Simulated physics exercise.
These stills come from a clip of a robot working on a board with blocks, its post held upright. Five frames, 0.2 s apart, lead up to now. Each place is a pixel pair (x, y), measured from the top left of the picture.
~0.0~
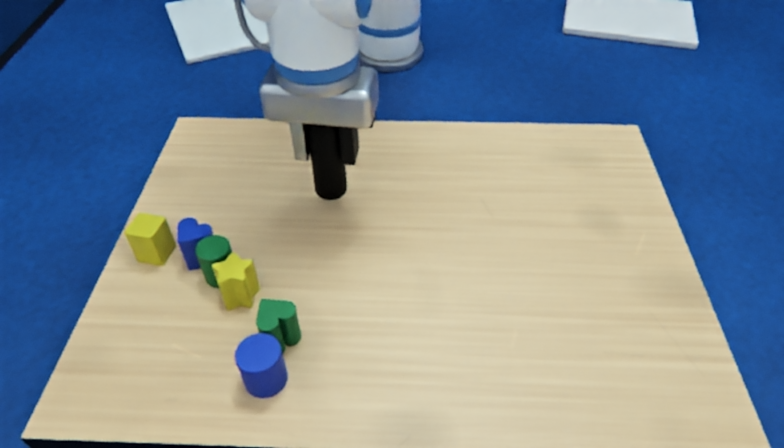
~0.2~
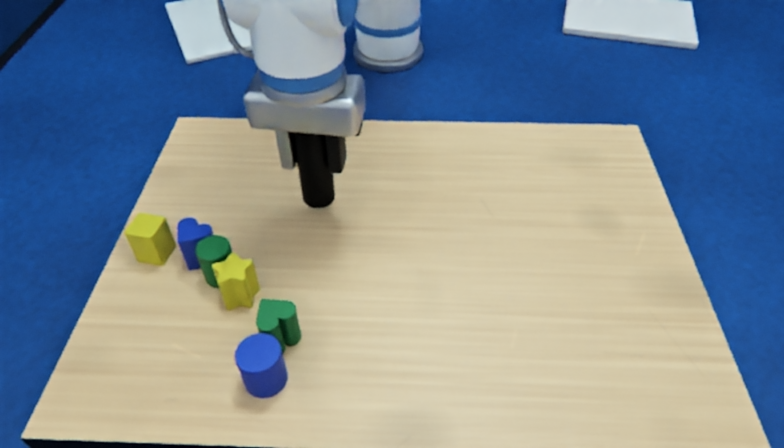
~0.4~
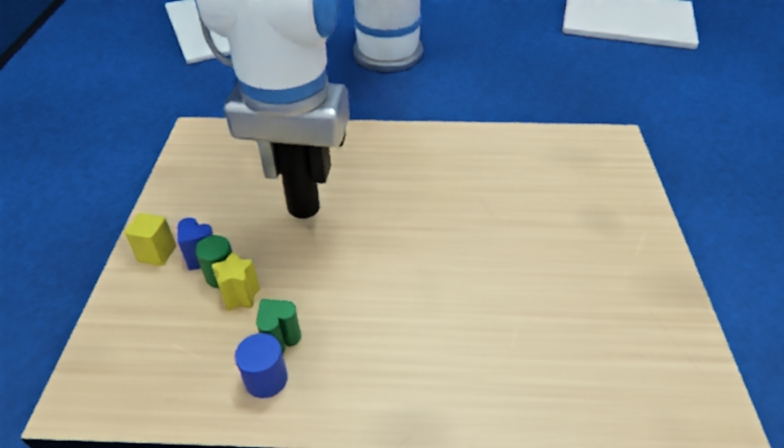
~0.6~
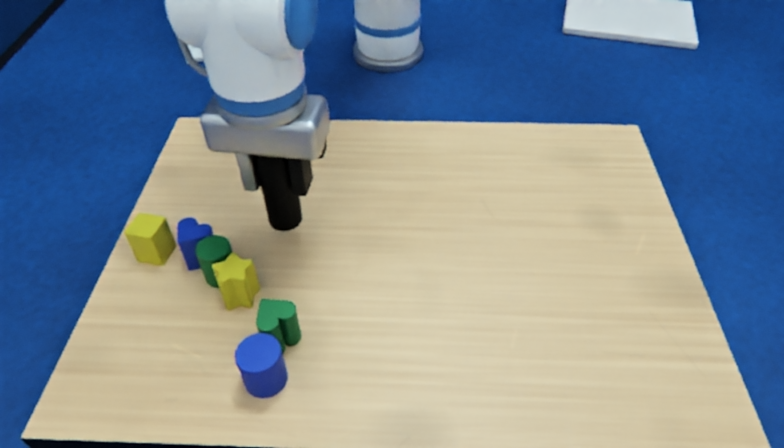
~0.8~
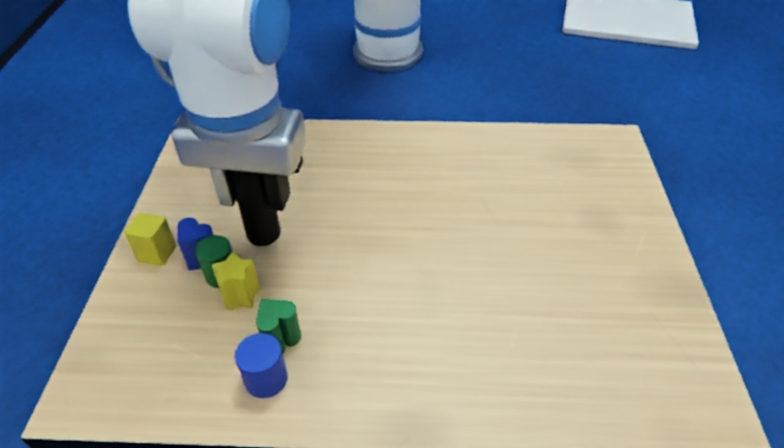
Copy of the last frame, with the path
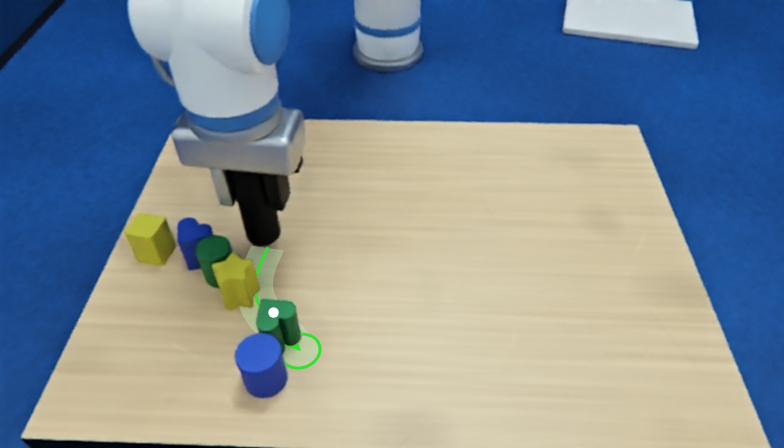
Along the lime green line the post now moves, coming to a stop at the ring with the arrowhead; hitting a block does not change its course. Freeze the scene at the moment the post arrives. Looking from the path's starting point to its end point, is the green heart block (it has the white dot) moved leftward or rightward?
Shifts left.
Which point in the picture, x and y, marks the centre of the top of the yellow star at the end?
Its top middle will sit at (220, 296).
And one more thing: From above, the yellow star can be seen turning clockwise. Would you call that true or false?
That claim is true.
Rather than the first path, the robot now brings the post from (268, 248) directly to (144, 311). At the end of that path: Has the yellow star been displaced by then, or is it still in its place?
It keeps its spot.
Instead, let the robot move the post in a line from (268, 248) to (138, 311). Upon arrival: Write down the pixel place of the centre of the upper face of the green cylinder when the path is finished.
Its top centre lands on (117, 313).
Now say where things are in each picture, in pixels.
In the first frame, lower end of the post at (331, 191), tops of blocks, green cylinder at (212, 247), yellow star at (232, 267), blue cylinder at (258, 352), green heart block at (274, 313).
In the second frame, post at (319, 199), blocks as before.
In the third frame, post at (304, 209), blocks as before.
In the fourth frame, post at (286, 221), blocks as before.
In the fifth frame, post at (264, 235), green cylinder at (212, 247), yellow star at (232, 267), blue cylinder at (258, 352), green heart block at (274, 313).
The drawn path runs from (268, 248) via (255, 284) and (269, 319), ending at (300, 351); the dot is on the green heart block.
What follows on the original path. One third of the way, post at (251, 271); yellow star at (225, 279).
Two thirds of the way, post at (266, 307); yellow star at (220, 296), turned 40° clockwise; blue cylinder at (258, 356); green heart block at (281, 320).
At the end, post at (298, 338); green cylinder not moved; yellow star at (220, 296), turned 40° clockwise; blue cylinder at (260, 360); green heart block at (318, 351), turned 15° anticlockwise.
